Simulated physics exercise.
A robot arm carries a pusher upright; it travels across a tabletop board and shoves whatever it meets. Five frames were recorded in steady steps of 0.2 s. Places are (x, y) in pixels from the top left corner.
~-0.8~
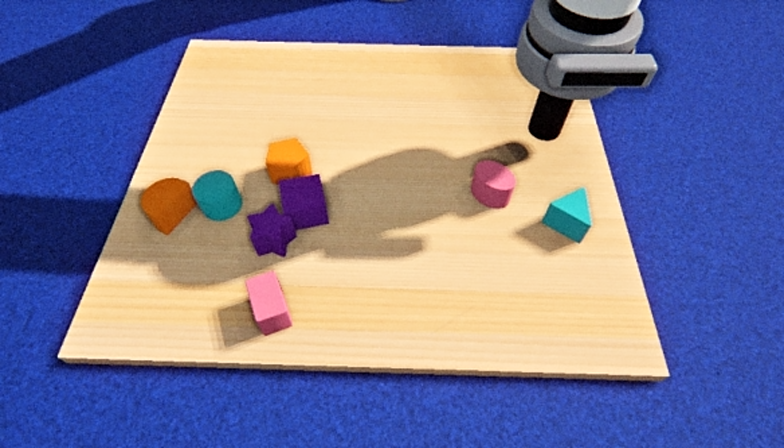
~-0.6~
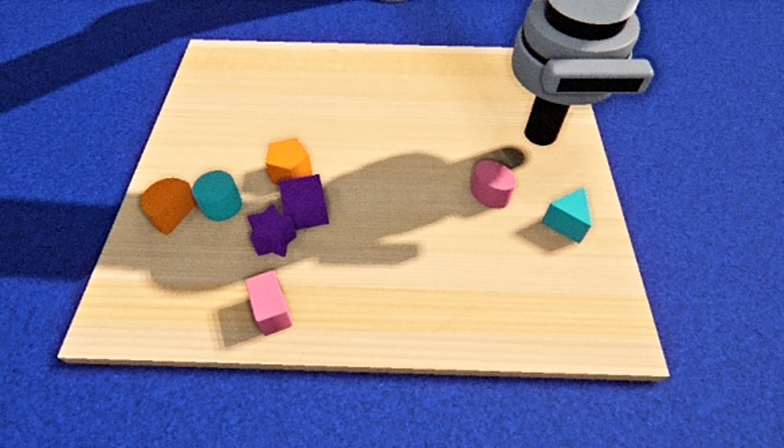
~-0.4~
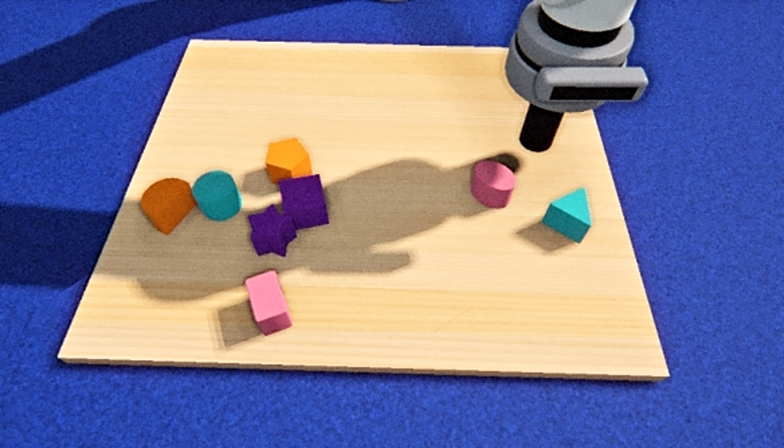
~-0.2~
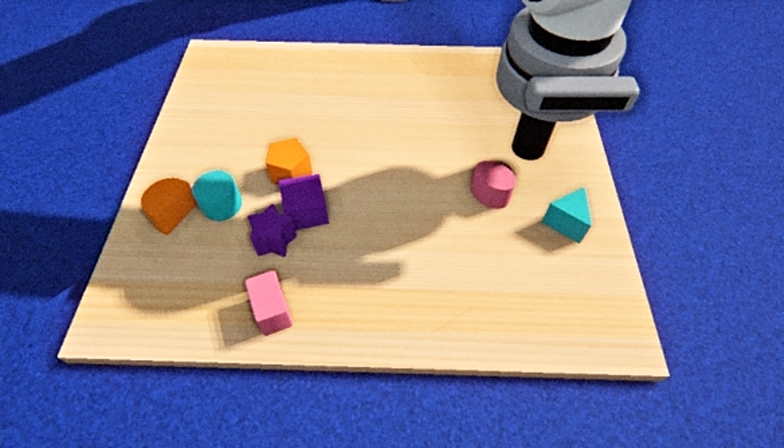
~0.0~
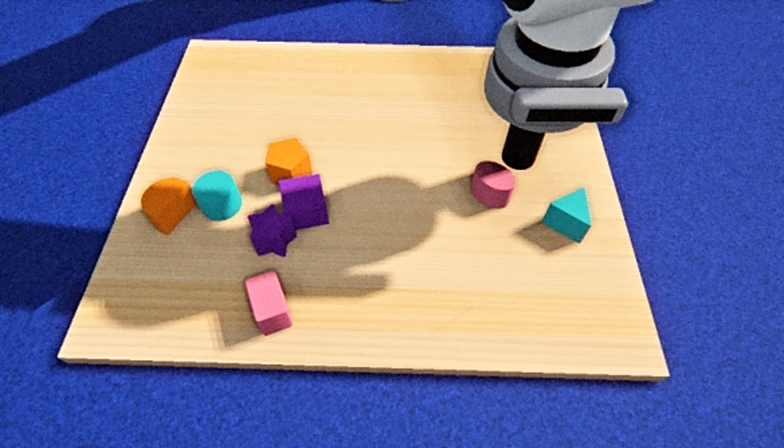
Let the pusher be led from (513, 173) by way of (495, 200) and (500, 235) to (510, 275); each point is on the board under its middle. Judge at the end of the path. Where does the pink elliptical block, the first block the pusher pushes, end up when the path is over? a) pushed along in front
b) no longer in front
I choose b.
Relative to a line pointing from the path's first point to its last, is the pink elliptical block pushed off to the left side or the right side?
Heads right.
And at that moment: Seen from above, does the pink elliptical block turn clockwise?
Yes, I think so.
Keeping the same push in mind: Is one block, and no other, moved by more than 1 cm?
The answer is yes.
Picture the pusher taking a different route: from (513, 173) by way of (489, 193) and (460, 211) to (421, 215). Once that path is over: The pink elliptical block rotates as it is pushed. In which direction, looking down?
Direction: Anticlockwise.
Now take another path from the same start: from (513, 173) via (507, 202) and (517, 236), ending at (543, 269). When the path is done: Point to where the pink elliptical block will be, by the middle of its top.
It sits at (480, 198).
What follows on the original path. One third of the way, pusher (499, 186); pink elliptical block (475, 197), turned 20° clockwise.
Two thirds of the way, pusher (505, 222); pink elliptical block (468, 217), turned 90° clockwise.
At the end, pusher (516, 262); pink elliptical block (469, 222), turned 110° clockwise; turquoise three-sided block not moved.
